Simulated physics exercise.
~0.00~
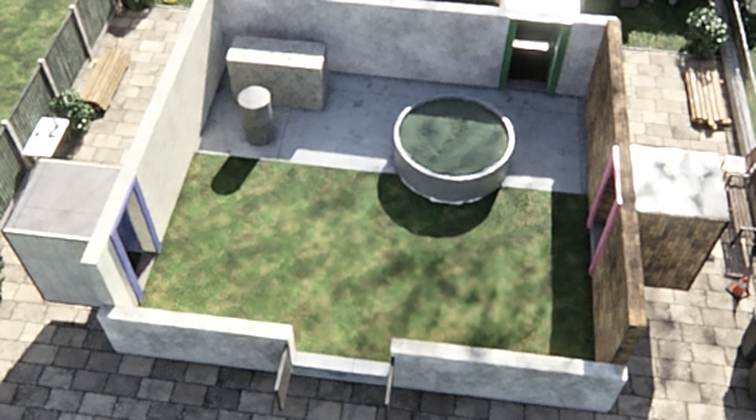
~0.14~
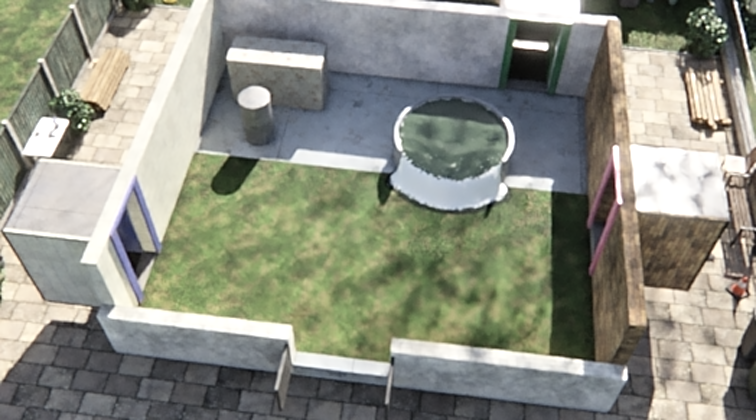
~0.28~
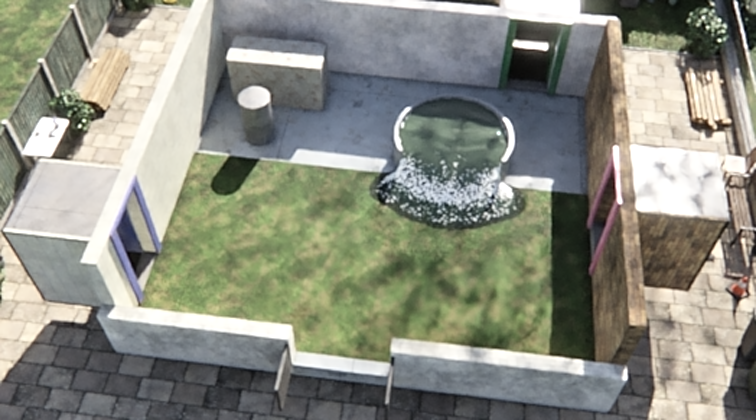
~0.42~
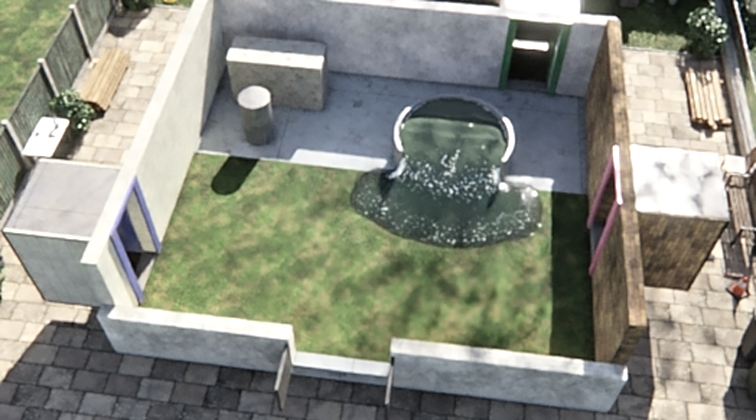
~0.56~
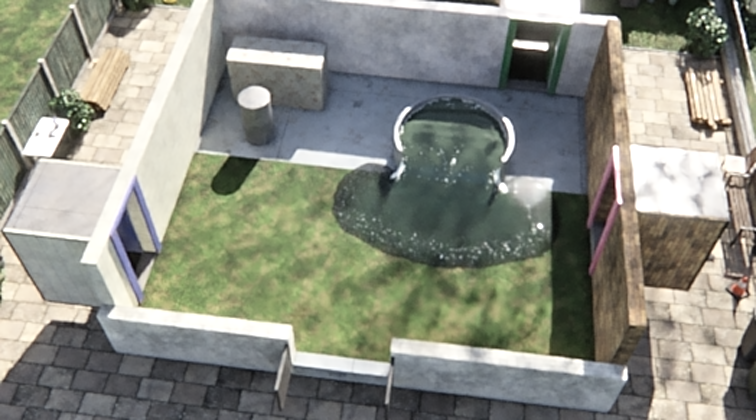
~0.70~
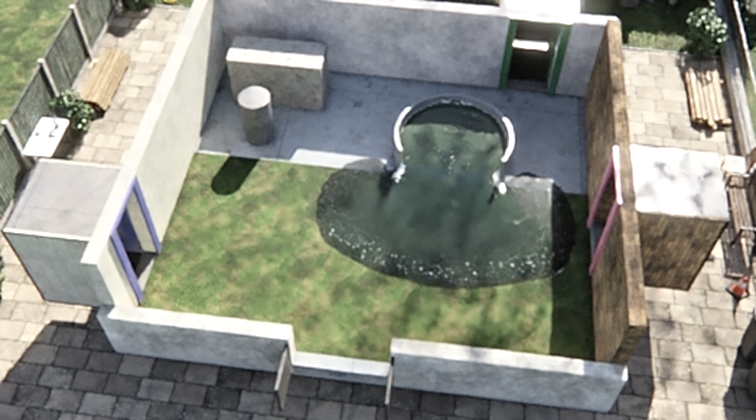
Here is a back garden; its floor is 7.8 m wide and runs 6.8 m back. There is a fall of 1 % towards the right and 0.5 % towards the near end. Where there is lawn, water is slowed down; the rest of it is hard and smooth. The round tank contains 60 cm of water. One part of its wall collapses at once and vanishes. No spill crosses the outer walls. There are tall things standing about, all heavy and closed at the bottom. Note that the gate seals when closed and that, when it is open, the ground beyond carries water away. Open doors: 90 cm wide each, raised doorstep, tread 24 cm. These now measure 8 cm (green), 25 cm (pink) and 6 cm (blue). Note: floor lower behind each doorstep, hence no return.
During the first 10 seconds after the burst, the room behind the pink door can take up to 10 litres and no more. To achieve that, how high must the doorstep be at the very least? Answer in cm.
At least about 8 cm.
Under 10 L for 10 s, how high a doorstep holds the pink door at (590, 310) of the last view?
Something near 11.5 cm.
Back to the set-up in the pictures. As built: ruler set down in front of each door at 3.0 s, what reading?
Green door: 0 cm; pink door: 8 cm; blue door: 0 cm.
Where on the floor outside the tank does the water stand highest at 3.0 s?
Near (594, 378).
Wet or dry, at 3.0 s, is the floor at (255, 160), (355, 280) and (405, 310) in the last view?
Untouched; soaked; soaked.
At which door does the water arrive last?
The green one.
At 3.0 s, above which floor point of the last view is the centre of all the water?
It lies near (449, 260) in the last picture.
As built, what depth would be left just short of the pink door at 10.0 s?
The depth there is around 7.0 cm.
After 1.4 s water covers 30 % of the floor, deepest (21 cm) near (444, 205); 7 cm at the pink door, 0 litres in over its 25 cm doorstep.
After 3.0 s water covers 50 % of the floor, deepest (30 cm) near (594, 378); 8 cm at the pink door, 0 litres in over its 25 cm doorstep.
After 10.0 s water covers 80 % of the floor, deepest (9 cm) near (575, 124); 7 cm at the pink door, 0 litres in over its 25 cm doorstep.
At the pink door as built, the water arrived by 1.0 s and peaked near 11 cm at 5.2 s.
With a doorstep of 6.5 cm, 27 litres would have come in within the 10 s; with 9 cm, 4 litres. So under 10 litres takes about 8 cm.
